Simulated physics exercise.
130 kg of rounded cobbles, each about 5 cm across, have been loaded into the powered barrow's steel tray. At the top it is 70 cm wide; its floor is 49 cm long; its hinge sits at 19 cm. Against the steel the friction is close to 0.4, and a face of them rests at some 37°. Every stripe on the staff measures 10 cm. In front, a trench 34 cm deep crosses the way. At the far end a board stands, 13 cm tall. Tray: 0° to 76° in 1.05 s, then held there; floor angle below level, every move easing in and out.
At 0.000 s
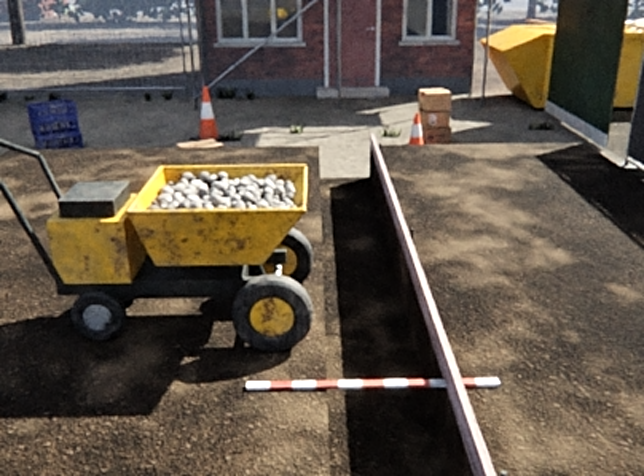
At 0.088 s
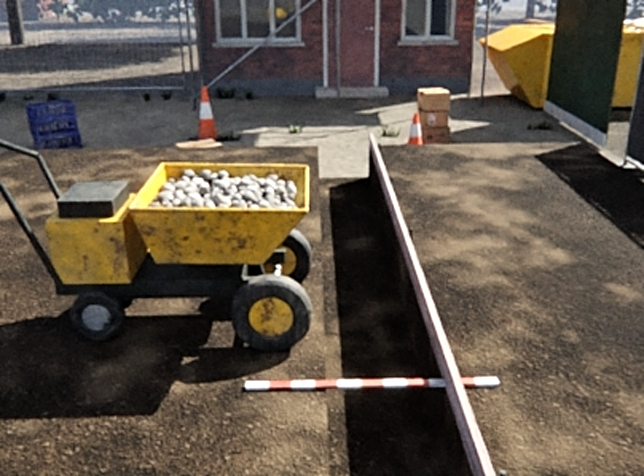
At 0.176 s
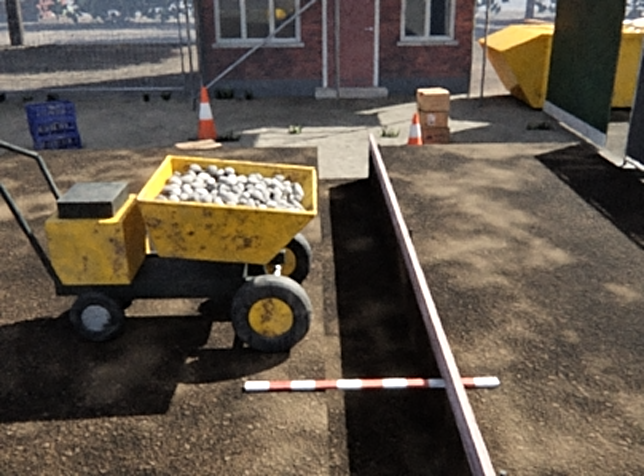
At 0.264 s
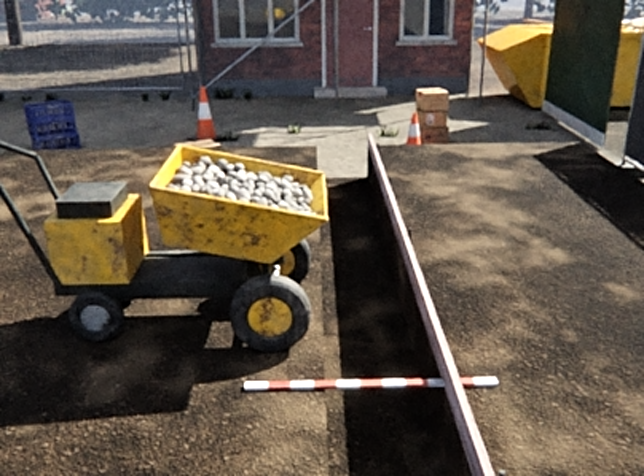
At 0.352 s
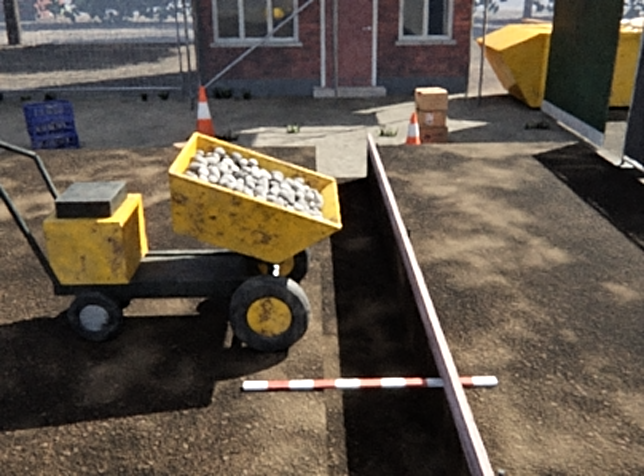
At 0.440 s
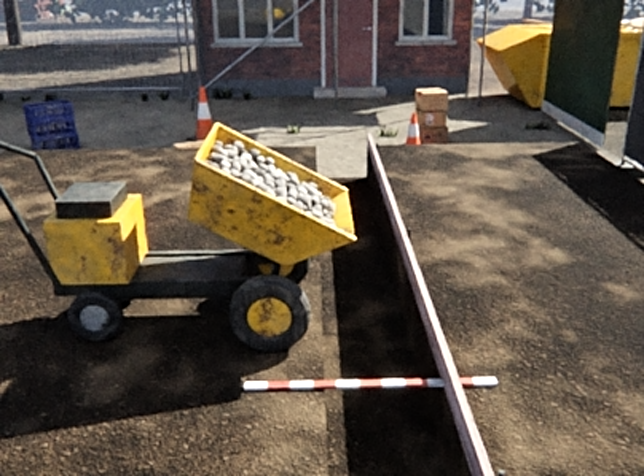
On a sunlit construction yard of dark, gritty ground, seen from slightly above and side-on, a brick building, fencing, traffic cones and a yellow skip stand behind. A yellow powered barrow heaped with pale grey stones sits at left beside a trench, with a red-and-white staff across it and a long board along its right side. The barrow's tray tilts steadily down to the right, its rear rising, while the stones ride with it and the camera stays still.
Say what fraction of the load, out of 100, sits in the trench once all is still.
About 83 out of 100.
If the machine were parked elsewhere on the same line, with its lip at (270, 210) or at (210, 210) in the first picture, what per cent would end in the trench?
100 %, then 95 %.
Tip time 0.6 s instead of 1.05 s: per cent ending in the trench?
Probably about 60 in a hundred.
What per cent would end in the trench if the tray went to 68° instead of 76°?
I'd guess some 80 in a hundred.
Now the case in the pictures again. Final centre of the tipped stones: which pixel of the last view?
I'd point somewhere around (395, 356).
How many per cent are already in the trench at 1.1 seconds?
Close to 35 per cent at that time.
After 0.8 s the floor is at 64°; 100 % in the tray; the foremost stones are at (387, 265).
After 1.1 s the floor is at 76°; 52 % in the tray, 37 % in the trench, 11 % past the trench; the foremost stones are at (474, 301).
After 1.5 s the floor is at 76°; 15 % in the tray, 68 % in the trench, 17 % past the trench; the foremost stones are at (556, 298).
After 3.5 s the floor is at 76°; 0 % in the tray, 83 % in the trench, 17 % past the trench; the foremost stones are at (615, 295).
